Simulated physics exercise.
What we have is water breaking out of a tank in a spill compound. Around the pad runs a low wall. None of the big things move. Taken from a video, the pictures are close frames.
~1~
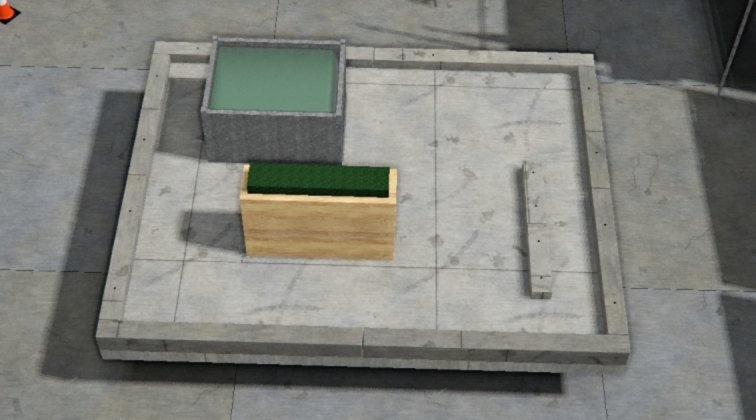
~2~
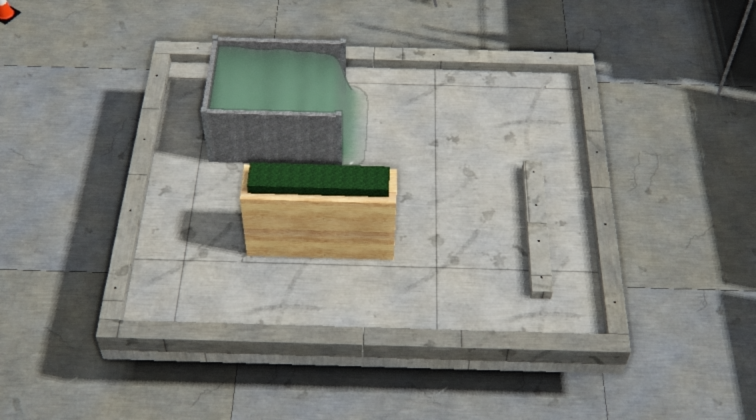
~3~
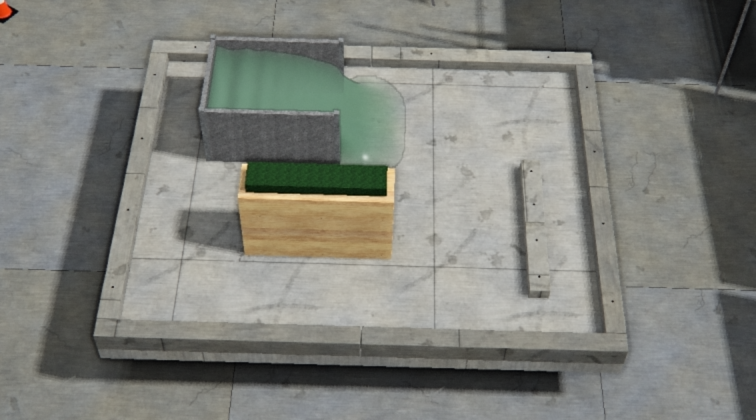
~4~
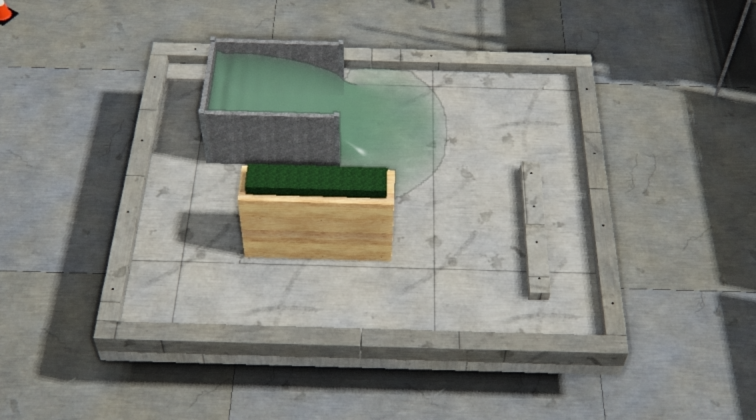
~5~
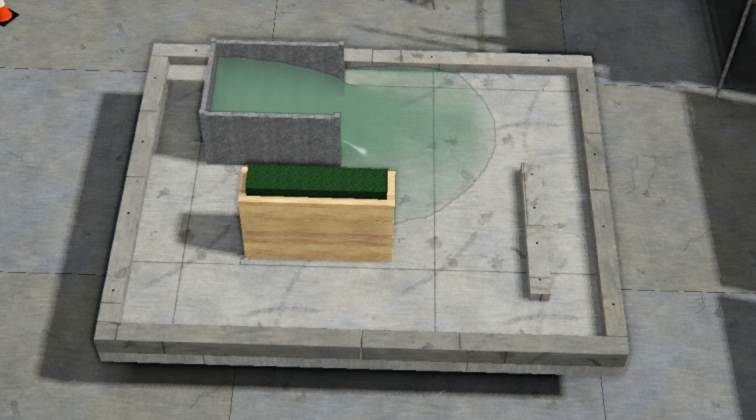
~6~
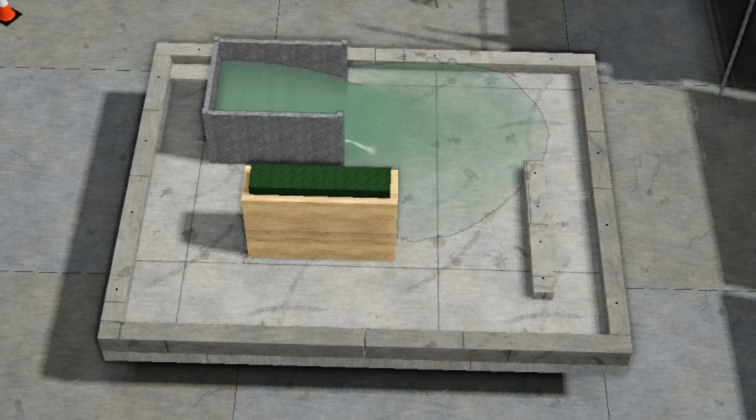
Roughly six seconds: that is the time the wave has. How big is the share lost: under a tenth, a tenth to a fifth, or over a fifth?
The water lost is a big share, past a fifth.
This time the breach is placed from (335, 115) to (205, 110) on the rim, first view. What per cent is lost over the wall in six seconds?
Close to 14 percent, I'd say.
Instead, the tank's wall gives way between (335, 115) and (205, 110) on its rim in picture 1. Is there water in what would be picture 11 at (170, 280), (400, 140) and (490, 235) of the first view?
Taking them as listed, I'd say drenched, unwetted and drenched.
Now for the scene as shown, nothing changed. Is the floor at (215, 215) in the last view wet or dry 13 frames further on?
That spot: Spared.
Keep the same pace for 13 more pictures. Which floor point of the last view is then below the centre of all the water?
Near pixel (456, 161).
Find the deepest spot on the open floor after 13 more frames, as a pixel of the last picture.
Somewhere near (573, 99), I think.
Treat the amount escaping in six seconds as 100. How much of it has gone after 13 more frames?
Note - share reached: 65 %.
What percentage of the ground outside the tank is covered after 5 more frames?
Some 45 per cent.
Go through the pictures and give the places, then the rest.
The open tank at (276, 81) is whole and still, in the first picture.
The front is at (348, 88), out from the gap at (339, 113), in the second picture.
Water pours out at (337, 114) and has run to (377, 82), in the third picture.
The front is at (431, 167), out from the gap at (337, 117), in the fourth picture.
The front is at (486, 118), out from the gap at (338, 119), in the fifth picture.
Water pours out at (341, 119) and has run to (540, 124), in the sixth picture.
A moment on, water covers 35 % of the floor; the low wall has let 0 % over.
Next, water covers 40 % of the floor; the low wall has let 0 % over.
Then, water covers 50 % of the floor; the low wall has let 16 % over.
Later, water covers 55 % of the floor; the low wall has let 22 % over.
In the end, water covers 70 % of the floor; the low wall has let 23 % over.
